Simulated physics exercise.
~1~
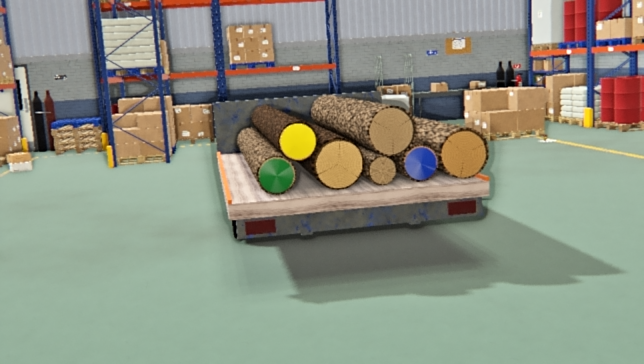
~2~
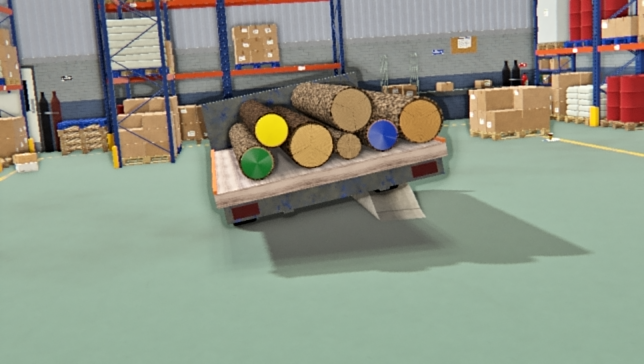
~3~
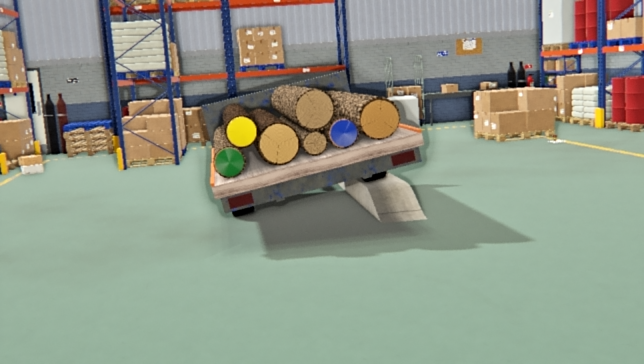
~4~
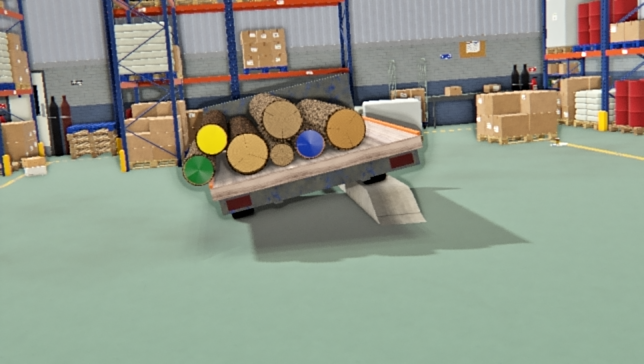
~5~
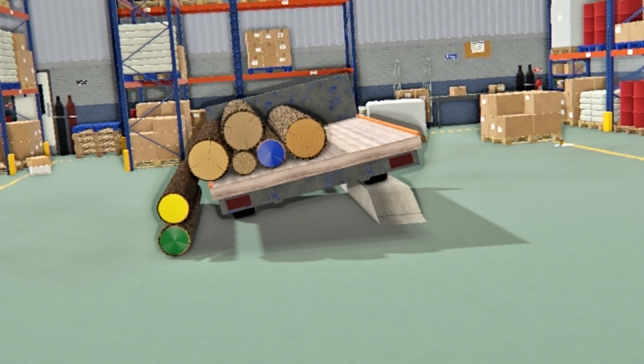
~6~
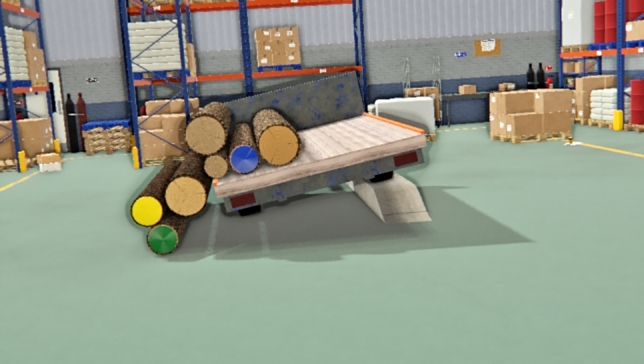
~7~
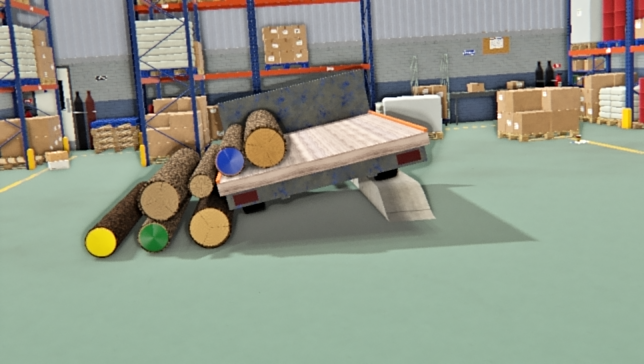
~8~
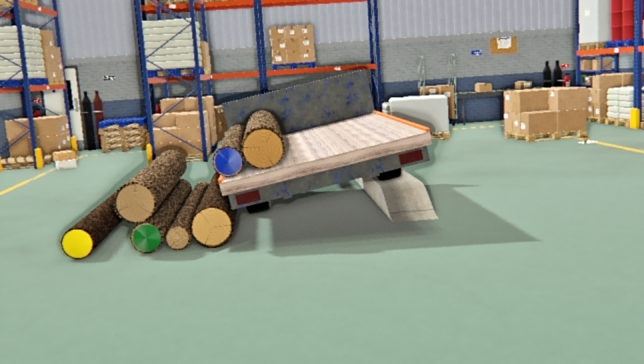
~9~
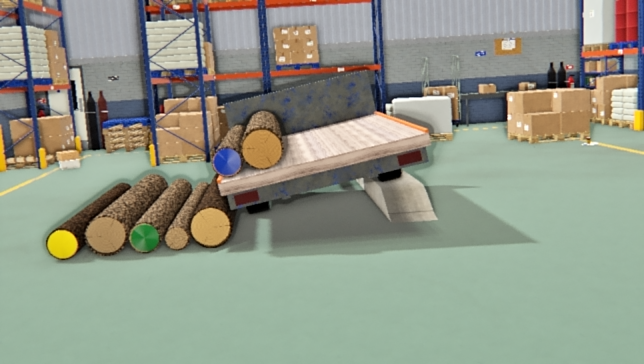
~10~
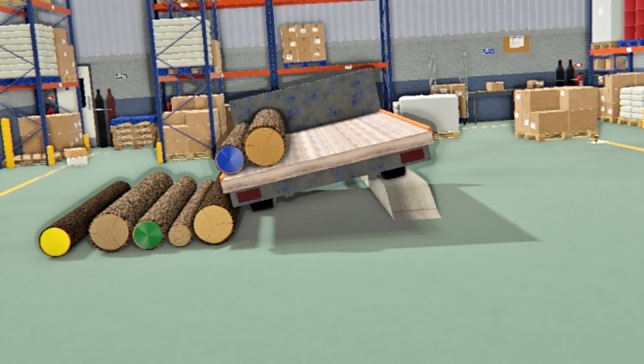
Most of the logs rolled left off a low flat trailer as it tipped up on a ramp in a warehouse, the green and yellow ones dropping first, leaving five lined up on the floor while the blue one and a plain one stayed aboard.
